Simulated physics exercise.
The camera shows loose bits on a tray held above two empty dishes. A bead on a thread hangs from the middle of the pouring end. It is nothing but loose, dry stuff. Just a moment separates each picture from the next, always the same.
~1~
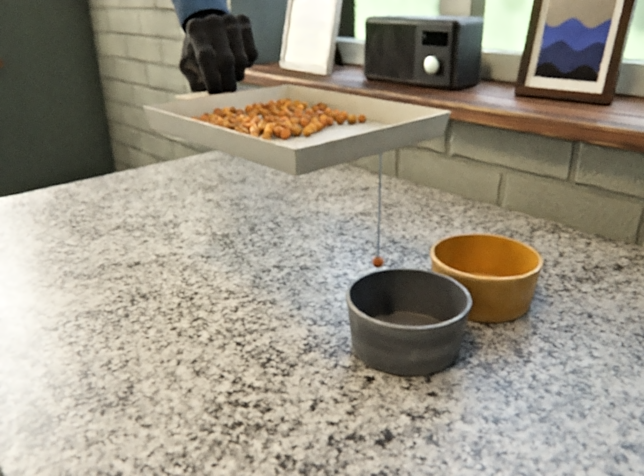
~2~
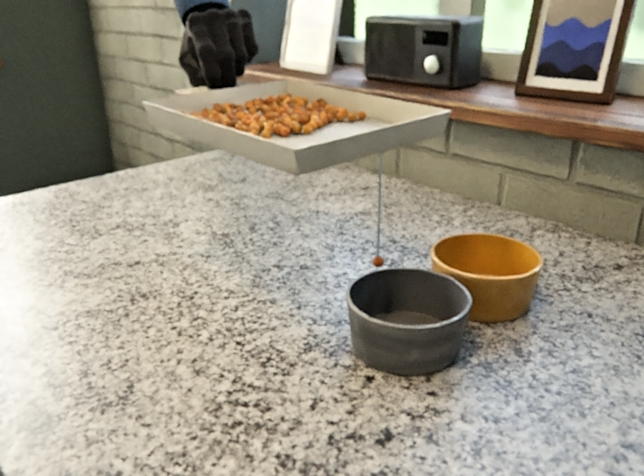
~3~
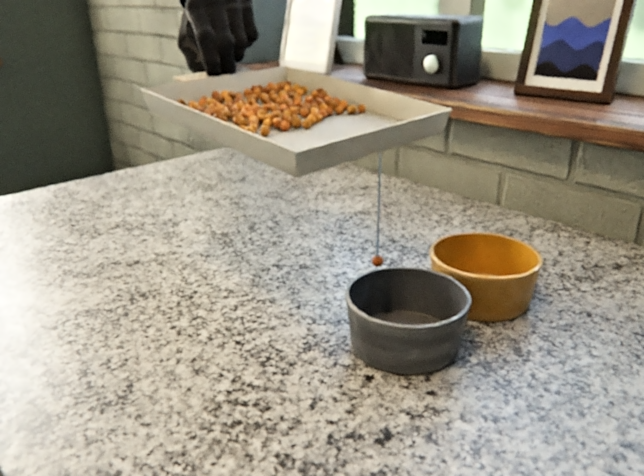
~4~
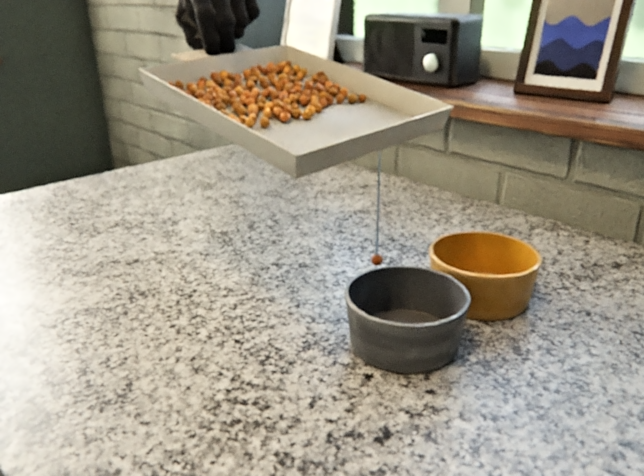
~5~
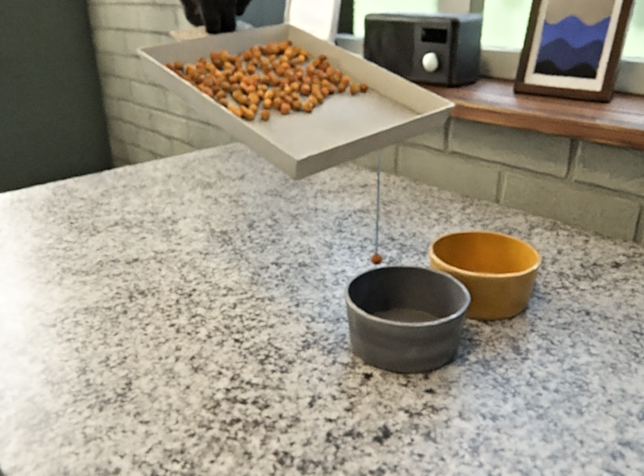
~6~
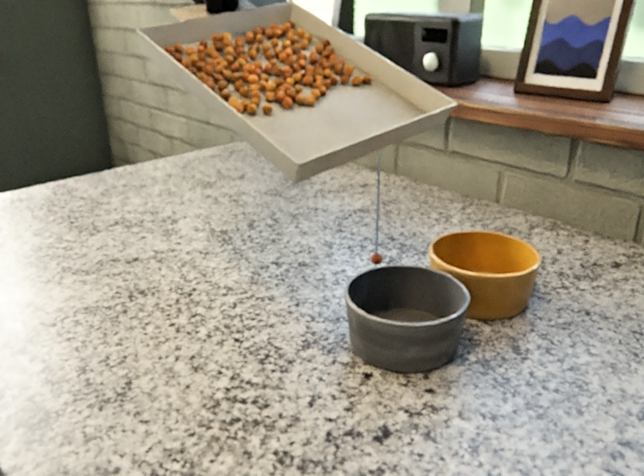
The clip shows a dark gloved hand at the far end of a tray of roasted chickpeas above empty grey and yellow dishes; the tray gradually tilts, its far end rising and its near left corner dipping slightly.
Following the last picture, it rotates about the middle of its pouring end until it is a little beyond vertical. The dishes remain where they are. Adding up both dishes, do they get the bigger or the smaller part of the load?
They get the smaller part.
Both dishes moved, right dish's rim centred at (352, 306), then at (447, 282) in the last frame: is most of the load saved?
The bulk of it and then the bulk of it.
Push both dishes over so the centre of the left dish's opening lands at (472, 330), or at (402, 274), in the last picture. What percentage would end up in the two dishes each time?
Roughly 10% the first time and 10% the second time.
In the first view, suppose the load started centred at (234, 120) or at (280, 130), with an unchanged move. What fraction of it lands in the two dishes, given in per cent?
About 30 %, then about 30 %.
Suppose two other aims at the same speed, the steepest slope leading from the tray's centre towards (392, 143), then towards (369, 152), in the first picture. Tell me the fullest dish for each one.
Okay, first try the right-side one, second try the left-side one.
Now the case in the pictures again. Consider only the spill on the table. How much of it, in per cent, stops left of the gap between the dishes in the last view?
90 %, near enough.
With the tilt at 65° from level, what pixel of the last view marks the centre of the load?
Close to (339, 149).
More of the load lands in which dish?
The one you want is the left of the two.
Soon, tray tipped steeply; most on the tray; a stray few outside both; a small part in the air.
A while on, tray tipped past a quarter turn; about half on the tray; a small part in the left dish; about a quarter outside both; a small part in the air.
Towards the end, tray tipped past a quarter turn; about a third in the left dish; about two thirds outside both.
Finally, tray tipped past a quarter turn; about a third in the left dish; none in the right dish; about two thirds outside both.
